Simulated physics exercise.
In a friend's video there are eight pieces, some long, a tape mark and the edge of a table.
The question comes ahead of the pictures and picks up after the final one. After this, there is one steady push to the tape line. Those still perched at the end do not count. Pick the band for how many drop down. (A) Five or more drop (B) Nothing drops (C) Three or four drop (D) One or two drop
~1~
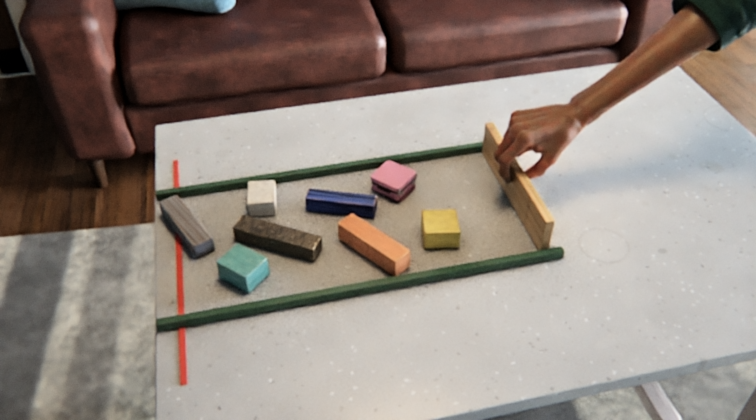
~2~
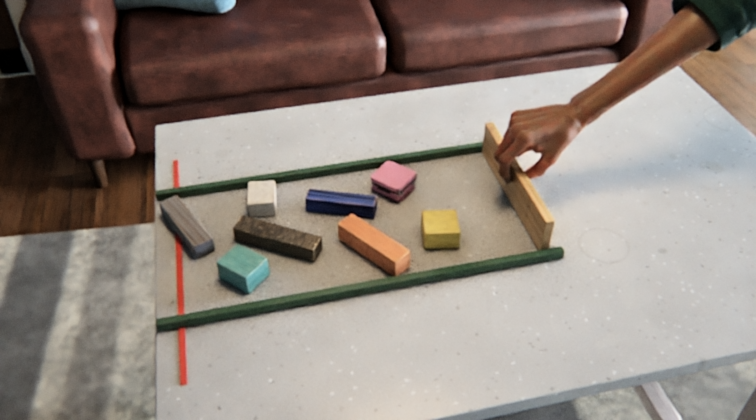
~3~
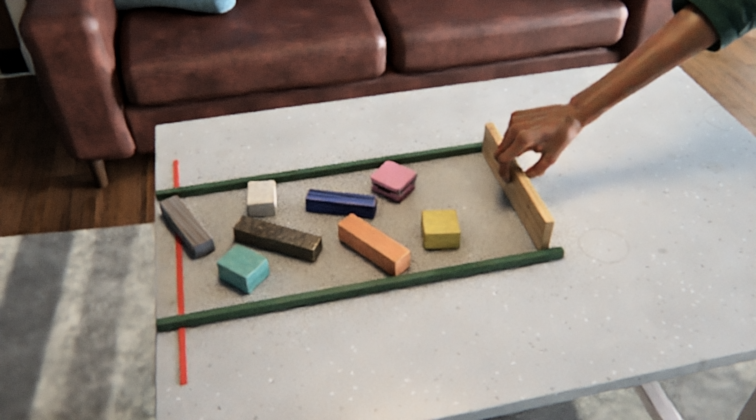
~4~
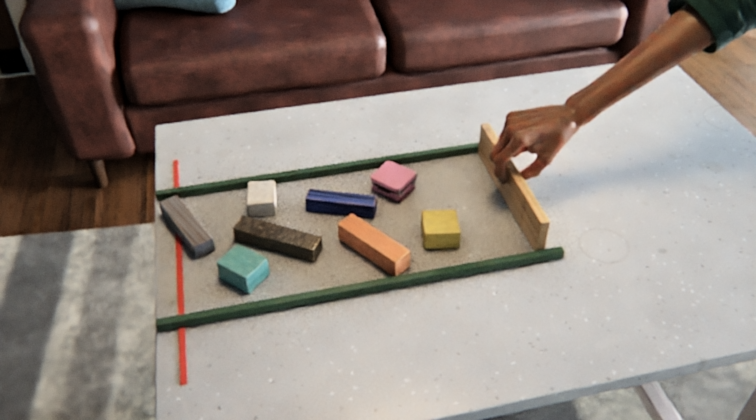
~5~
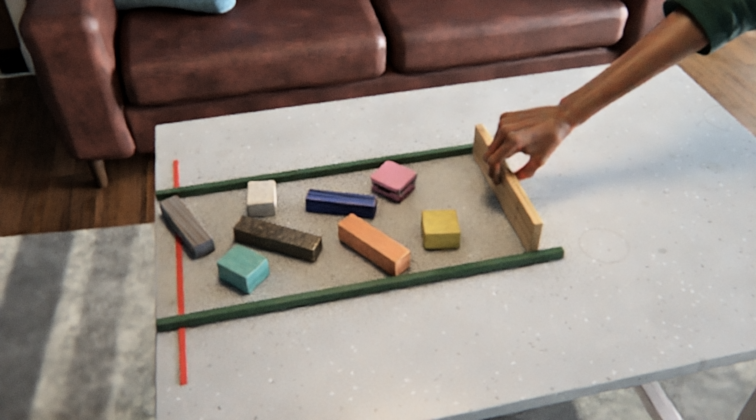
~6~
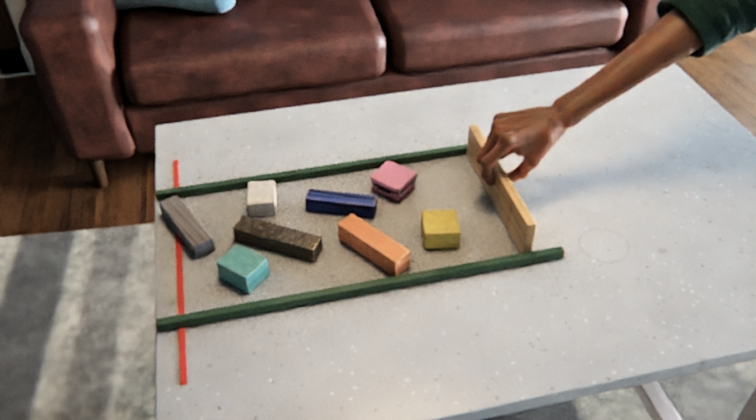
Answer: A.
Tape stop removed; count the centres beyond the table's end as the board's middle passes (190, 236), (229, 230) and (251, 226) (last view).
First 5, next 2, last 1.
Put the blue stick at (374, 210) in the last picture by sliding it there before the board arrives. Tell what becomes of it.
It topples off.
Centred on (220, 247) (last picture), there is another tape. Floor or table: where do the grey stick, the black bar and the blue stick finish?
OK, so the grey stick comes off, the black bar comes off, and the blue stick? It stays where it is.
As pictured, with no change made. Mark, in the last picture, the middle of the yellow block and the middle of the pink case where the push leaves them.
Close to (160, 278); the other close to (159, 209).
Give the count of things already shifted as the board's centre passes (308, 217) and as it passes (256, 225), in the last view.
At first I count 7, and then 8.
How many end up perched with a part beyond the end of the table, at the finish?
The overhang total is 2.
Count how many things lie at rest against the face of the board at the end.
It touches 2.
Soon after, none off yet; grey stick at rest near (186, 226); turquoise block at rest near (243, 268); white block at rest near (262, 199).
In the end, the number that fall off is five or more; gone, orange bar, blue stick, black bar, white block, turquoise block and grey stick.
